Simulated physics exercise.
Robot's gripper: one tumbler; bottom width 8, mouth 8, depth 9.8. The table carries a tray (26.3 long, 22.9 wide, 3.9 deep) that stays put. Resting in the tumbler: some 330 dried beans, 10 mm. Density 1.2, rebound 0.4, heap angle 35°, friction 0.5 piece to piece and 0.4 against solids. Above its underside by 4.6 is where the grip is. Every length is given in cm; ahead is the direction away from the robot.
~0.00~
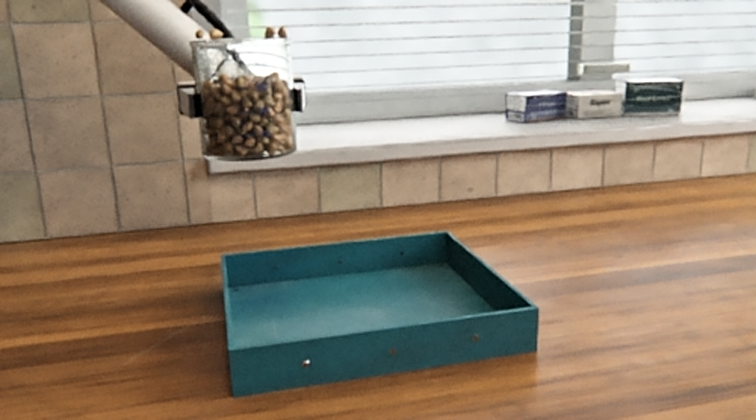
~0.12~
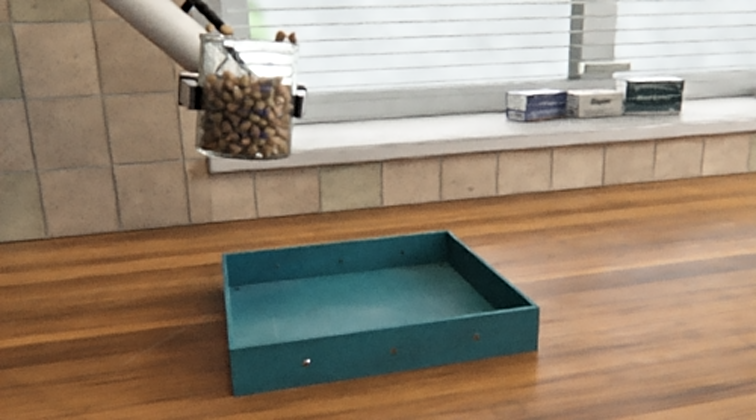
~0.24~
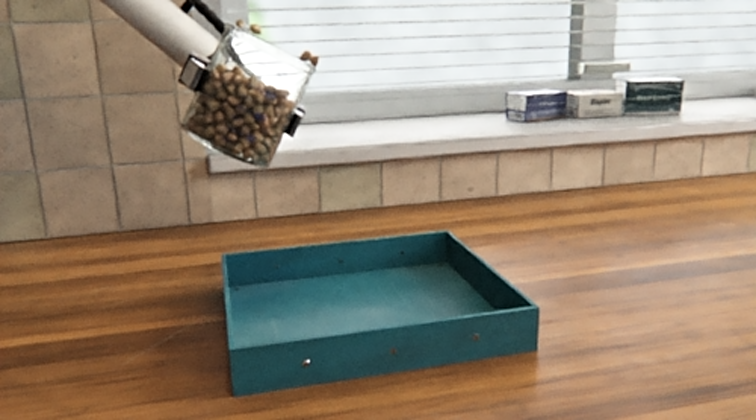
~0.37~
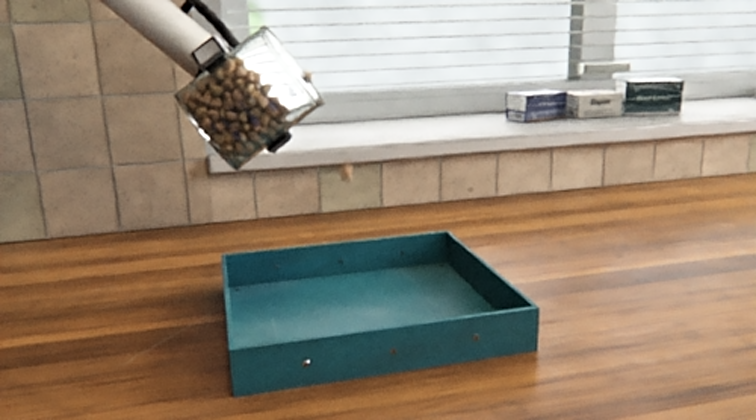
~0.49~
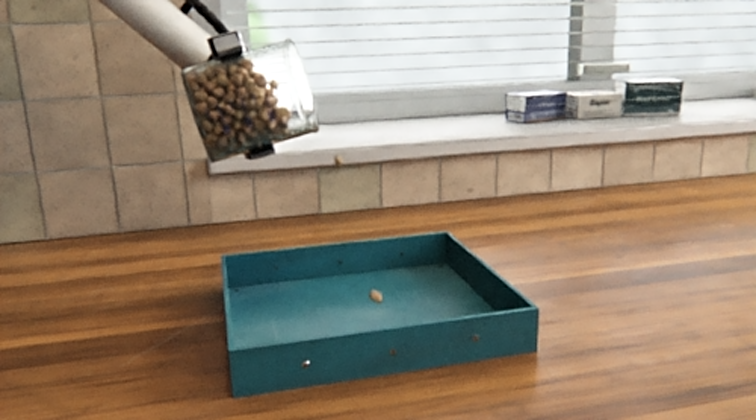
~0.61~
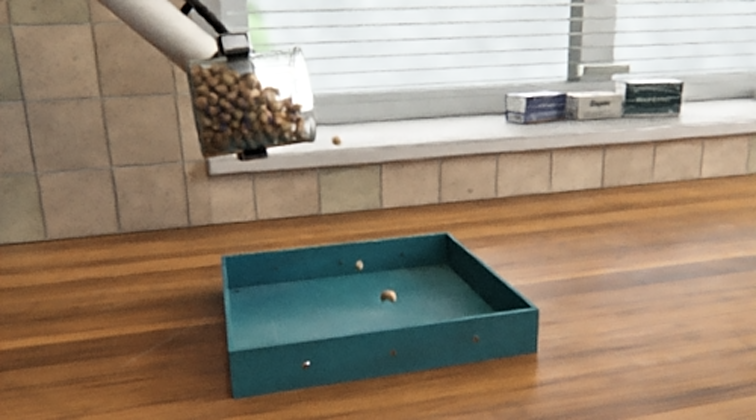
On a wooden counter by a window with blinds, a robot arm holds a clear tumbler of dried beans above a teal tray, gradually tilts it onto its side, and a few beans drop into the tray.
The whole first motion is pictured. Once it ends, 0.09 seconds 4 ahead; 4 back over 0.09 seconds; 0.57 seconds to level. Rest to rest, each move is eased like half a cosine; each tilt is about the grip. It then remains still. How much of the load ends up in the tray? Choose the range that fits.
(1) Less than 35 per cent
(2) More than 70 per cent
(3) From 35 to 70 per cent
3.
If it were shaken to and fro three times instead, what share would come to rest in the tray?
80 per cent.
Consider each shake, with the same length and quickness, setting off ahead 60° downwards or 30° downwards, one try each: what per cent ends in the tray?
I'd say close to 15 percent for the first and close to 30 percent for the second.
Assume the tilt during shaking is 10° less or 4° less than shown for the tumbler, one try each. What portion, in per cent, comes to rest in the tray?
First try around 35 %, second around 50 %.
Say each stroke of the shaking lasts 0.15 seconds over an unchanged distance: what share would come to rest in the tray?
Roughly 25 percent then.
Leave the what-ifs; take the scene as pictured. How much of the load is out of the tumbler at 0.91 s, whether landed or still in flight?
By then near 60 % is out.
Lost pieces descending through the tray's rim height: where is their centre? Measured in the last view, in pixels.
Estimated centre near (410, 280) in pixels.
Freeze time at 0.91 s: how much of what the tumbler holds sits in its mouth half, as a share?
Roughly 60 per cent.
After 0.91 s, tilted 76° forward, highest piece 23 above the table; 134 in the tumbler, 105 in the tray, 2 on the table or floor, 91 in flight or on a rim.
After 1.21 s, tilted 14° forward, highest piece 26 above the table; 195 in the tray, 131 in the tumbler, 6 on the table or floor.
After 1.56 s, level, highest piece 23 above the table; 195 in the tray, 131 in the tumbler, 6 on the table or floor.
After 2.61 s, level, highest piece 23 above the table; 195 in the tray, 131 in the tumbler, 6 on the table or floor.
In the end, 195 in the tray, 131 in the tumbler, 6 on the table or floor. That is 59 % in the tray.
